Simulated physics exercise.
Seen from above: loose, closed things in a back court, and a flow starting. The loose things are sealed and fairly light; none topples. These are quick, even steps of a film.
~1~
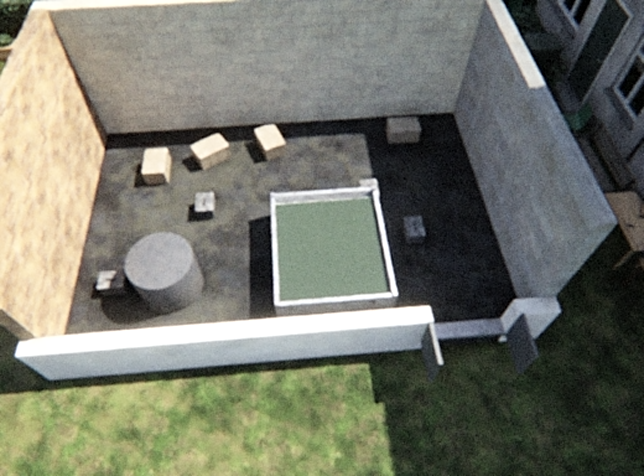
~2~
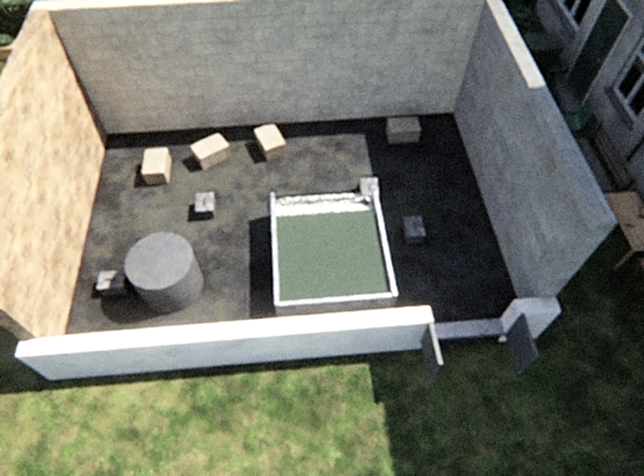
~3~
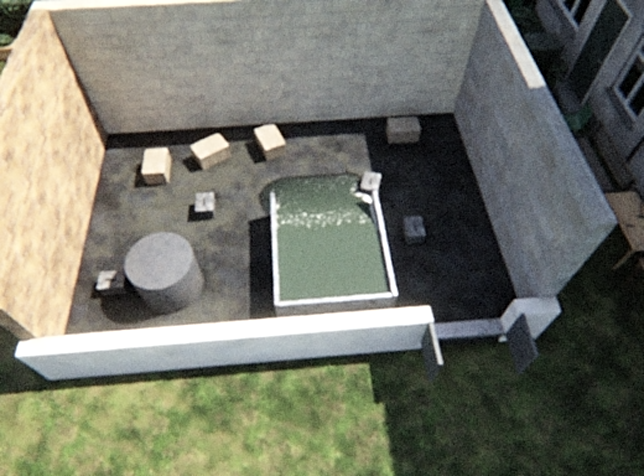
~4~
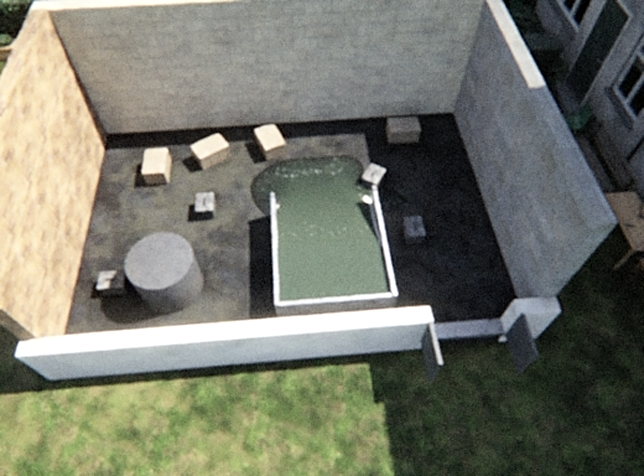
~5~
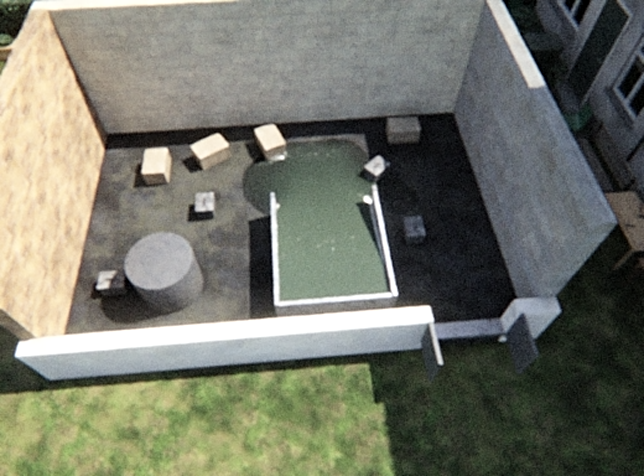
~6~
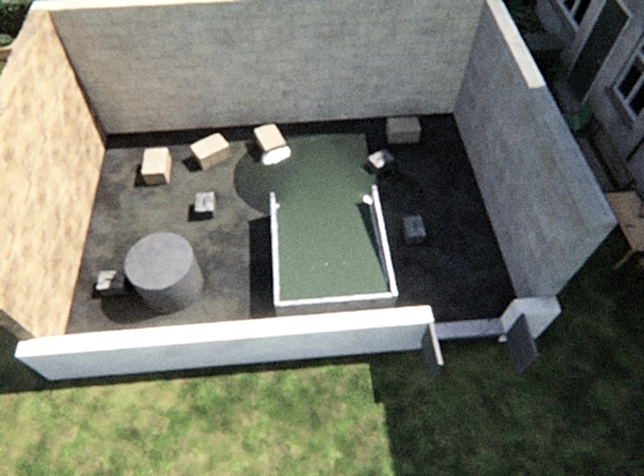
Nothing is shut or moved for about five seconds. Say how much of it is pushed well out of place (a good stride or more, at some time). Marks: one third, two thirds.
Share: From one to two thirds.
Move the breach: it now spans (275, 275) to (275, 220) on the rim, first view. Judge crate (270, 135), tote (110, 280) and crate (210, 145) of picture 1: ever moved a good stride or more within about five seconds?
As listed: No, under that, never so far.
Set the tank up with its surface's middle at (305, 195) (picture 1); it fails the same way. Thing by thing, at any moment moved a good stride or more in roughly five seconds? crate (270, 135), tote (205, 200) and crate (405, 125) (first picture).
As listed: Swept aside, short of that, shifted that much.
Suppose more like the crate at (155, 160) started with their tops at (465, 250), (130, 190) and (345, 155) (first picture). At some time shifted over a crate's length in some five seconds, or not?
In that order: Short of that, no, pushed that far.
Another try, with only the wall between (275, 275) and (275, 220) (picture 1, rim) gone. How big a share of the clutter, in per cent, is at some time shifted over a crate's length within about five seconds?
Close to 20 %.
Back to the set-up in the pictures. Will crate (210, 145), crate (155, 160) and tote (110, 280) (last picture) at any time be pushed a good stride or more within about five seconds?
In that order: Pushed that far, pushed that far, not that far.
A moment on, 1 of 8 are well off their spots; 0 afloat.
Next, 2 of 8 are well off their spots; 1 afloat.
Later, 4 of 8 are well off their spots; 1 afloat.
In the end, 5 of 8 are well off their spots, and 5 have been at some point; 0 afloat.
